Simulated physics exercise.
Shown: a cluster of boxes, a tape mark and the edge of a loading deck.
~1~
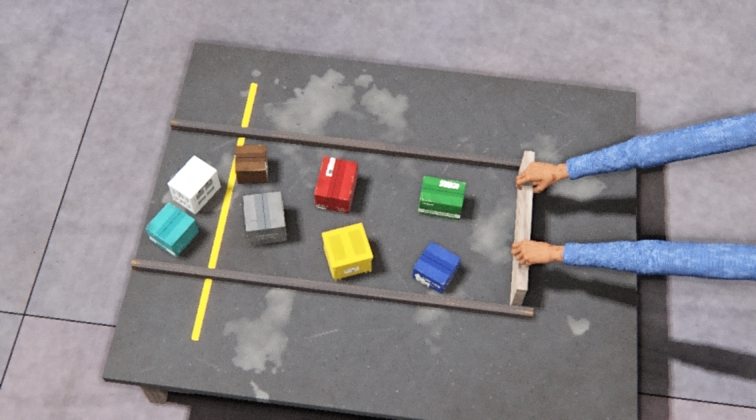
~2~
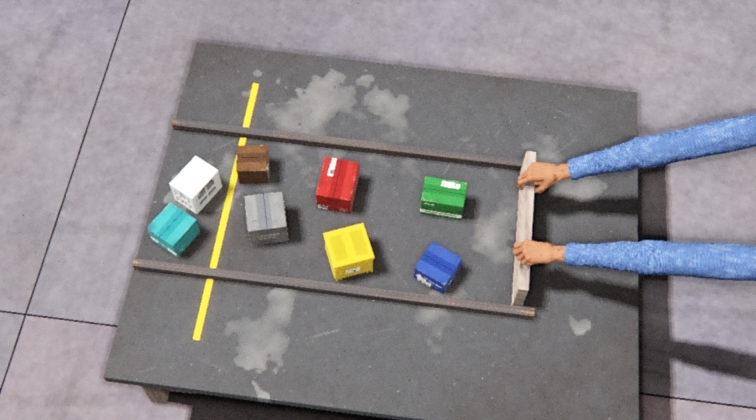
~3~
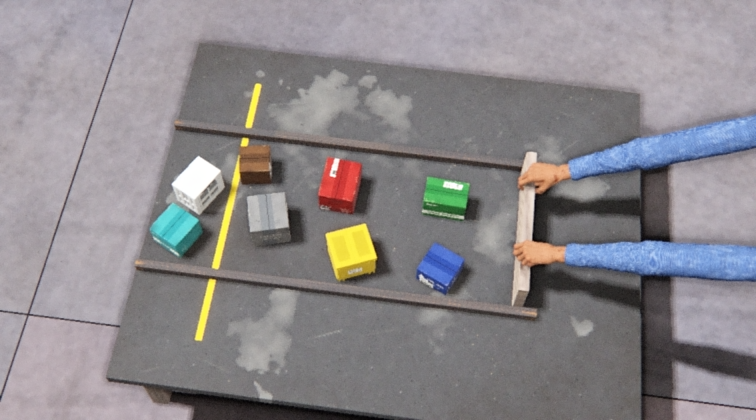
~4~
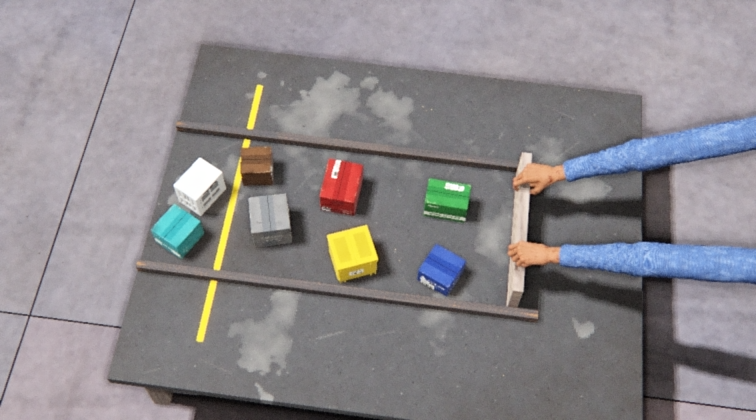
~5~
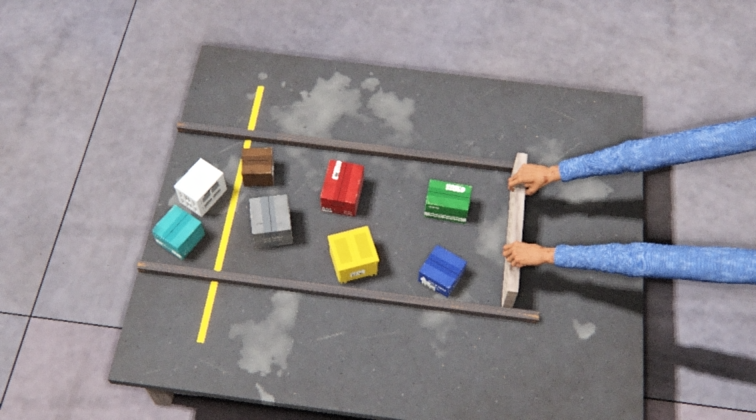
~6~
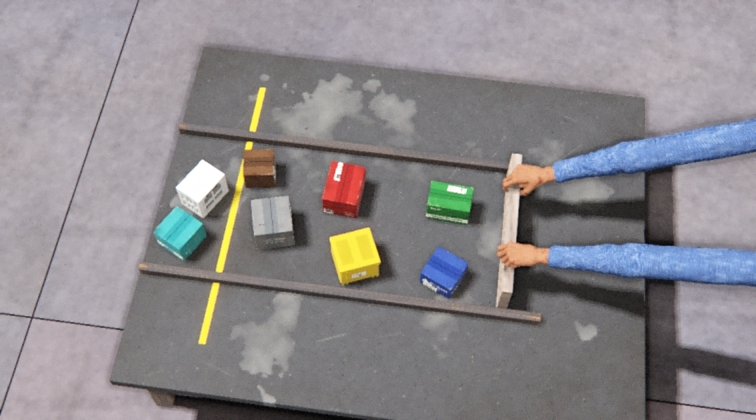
Two hands in blue sleeves held a wooden plank at the right of several colored boxes on a dark deck and slid it slightly left between two rails, while the boxes stayed put.
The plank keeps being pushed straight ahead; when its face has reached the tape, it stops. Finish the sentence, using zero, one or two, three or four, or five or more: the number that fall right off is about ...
The number that fall right off is about three or four.
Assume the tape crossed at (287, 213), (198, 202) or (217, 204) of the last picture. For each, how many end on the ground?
Try 1: 0; try 2: 6; try 3: 5.
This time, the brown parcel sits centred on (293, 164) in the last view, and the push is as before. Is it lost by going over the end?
Placed like that, it leaves the surface.
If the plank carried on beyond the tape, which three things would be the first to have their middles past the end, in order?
Earliest first, the order is the white crate, the turquoise box, the brown parcel.
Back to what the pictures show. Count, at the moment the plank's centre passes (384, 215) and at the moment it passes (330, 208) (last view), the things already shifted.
One spot: 4. Other spot: 6.
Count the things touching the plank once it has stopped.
I count 2 of them.
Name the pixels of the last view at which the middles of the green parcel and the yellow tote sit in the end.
The green parcel at (217, 170), the yellow tote at (178, 216).
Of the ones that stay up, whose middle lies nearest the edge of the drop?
It is the red parcel.
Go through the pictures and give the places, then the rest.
In the first picture, turquoise box (173, 230); white crate (195, 185); brown parcel (252, 164); plank (523, 228); tape (227, 202).
In the second picture, white crate (196, 185); yellow tote (349, 253).
In the third picture, brown parcel (256, 165); plank (525, 229).
In the fourth picture, turquoise box (178, 232); red parcel (342, 187).
In the fifth picture, white crate (201, 188); green parcel (448, 202).
In the sixth picture, turquoise box (180, 234); white crate (203, 189); brown parcel (260, 169); plank (509, 230); tape (234, 206).
A little later, none off yet; turquoise box at rest near (180, 234); white crate at rest near (203, 189); brown parcel at rest near (260, 169).
Next, none off yet; turquoise box moving near (176, 234); white crate shifted about its own width near (176, 179); brown parcel shifted well along near (201, 154).
When it is over, the number that fall off is three or four; down, grey parcel, brown parcel, white crate and turquoise box.
